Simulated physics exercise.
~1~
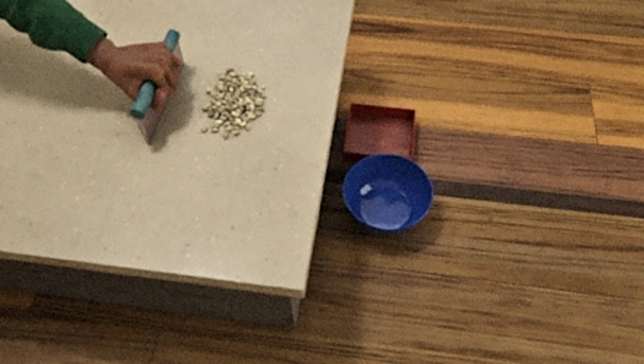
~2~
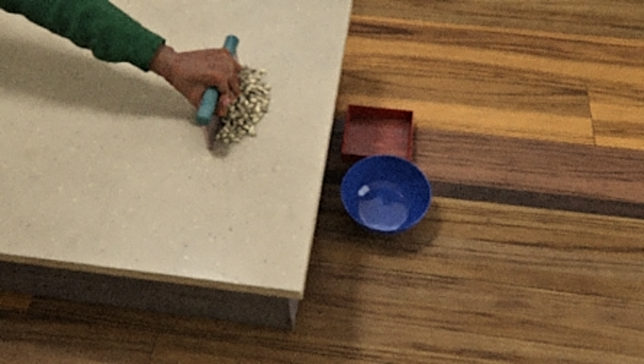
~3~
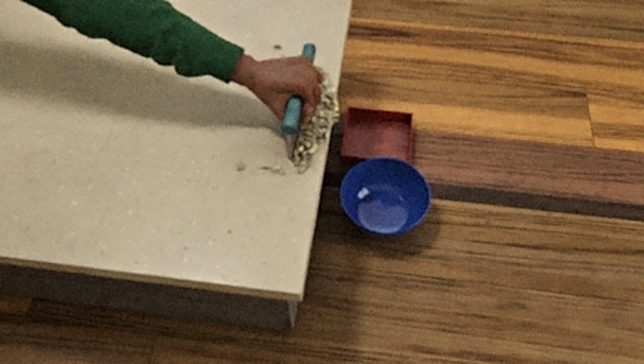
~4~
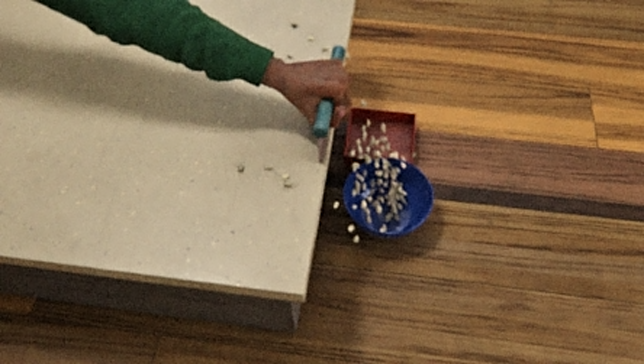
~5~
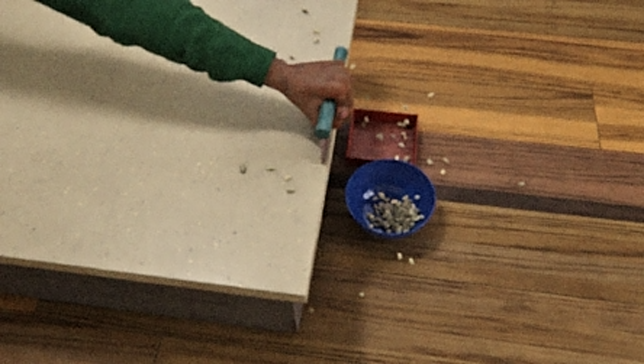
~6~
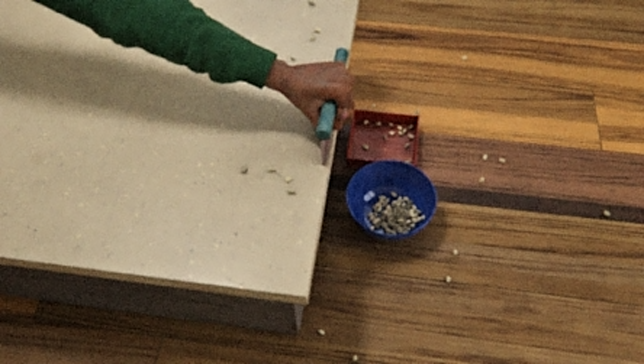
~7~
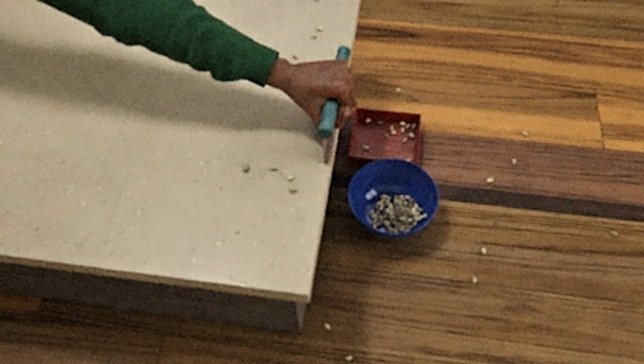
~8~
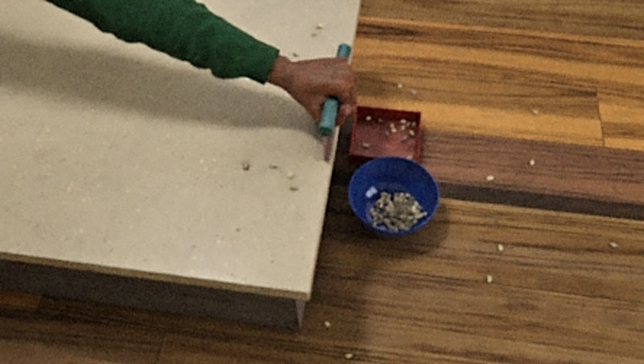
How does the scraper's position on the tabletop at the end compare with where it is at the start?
At the start the scraper is well in from the right edge, to the left of the pile of beans. By the end it has moved right and rests at the tabletop's right edge, beside the red tin.
